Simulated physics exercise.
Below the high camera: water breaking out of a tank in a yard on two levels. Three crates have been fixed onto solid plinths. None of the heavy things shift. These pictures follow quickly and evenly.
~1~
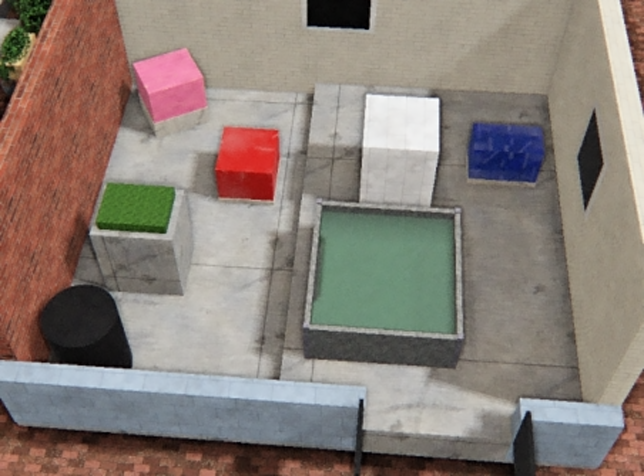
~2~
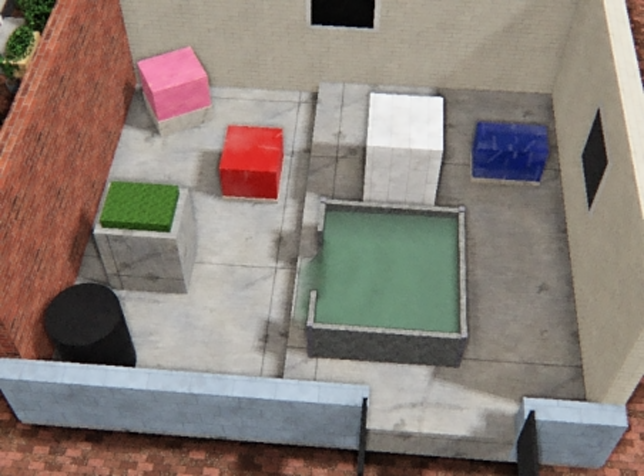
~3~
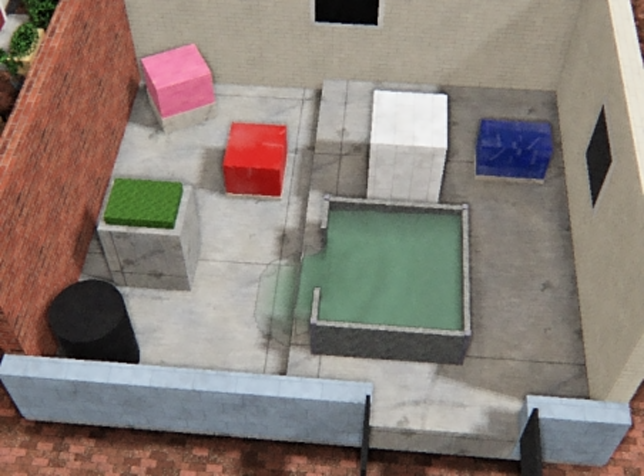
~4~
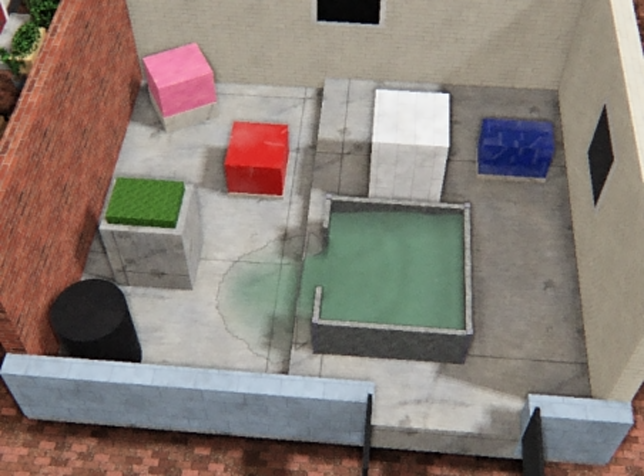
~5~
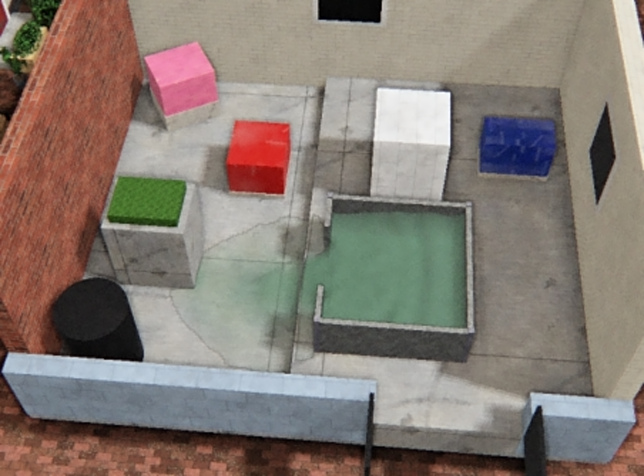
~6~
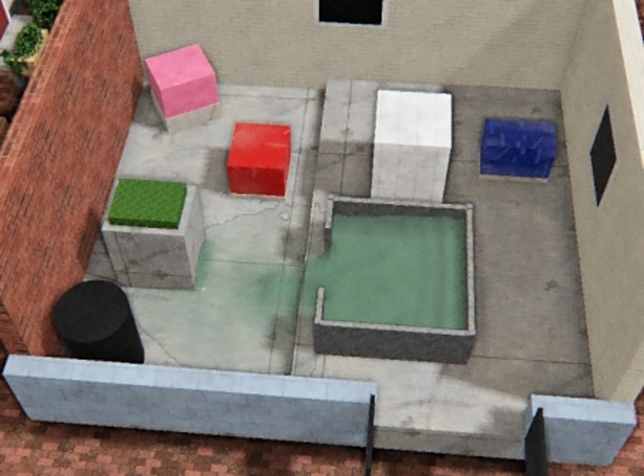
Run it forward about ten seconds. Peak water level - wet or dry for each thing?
Outcome: The red crate is not saved; the pink crate is saved; the blue crate is saved.
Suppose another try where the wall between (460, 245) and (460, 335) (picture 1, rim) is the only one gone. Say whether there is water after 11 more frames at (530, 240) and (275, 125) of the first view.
Going in the order you asked, the first is drenched and the second is never reached.
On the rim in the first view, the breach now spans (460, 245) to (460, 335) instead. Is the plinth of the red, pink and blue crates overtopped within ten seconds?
Then red is untouched, pink is untouched and blue gets flooded.
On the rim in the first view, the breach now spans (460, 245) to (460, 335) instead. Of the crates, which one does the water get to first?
Answer: The crate marked blue.
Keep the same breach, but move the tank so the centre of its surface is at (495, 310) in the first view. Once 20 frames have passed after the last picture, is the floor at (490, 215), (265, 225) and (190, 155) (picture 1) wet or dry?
Results in order - left untouched, swamped, swamped.
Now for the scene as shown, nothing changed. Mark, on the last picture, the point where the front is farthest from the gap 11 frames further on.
I'd say at around (142, 95).
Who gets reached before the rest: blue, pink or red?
That would be the red-painted one.
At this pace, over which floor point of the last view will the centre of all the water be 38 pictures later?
Somewhere near (237, 242).
A moment on, water covers 25 % of the floor; the red crate water round its plinth, the pink crate not reached, the blue crate not reached.
Next, water covers 35 % of the floor; the red crate water round its plinth, the pink crate water round its plinth, the blue crate not reached.
Then, water covers 45 % of the floor; the red crate water round its plinth, the pink crate water round its plinth, the blue crate not reached.
Later, water covers 50 % of the floor; the red crate water round its plinth, the pink crate water round its plinth, the blue crate not reached.
In the end, water covers 50 % of the floor; the red crate was topped, the pink crate stayed above the water, the blue crate stayed above the water.
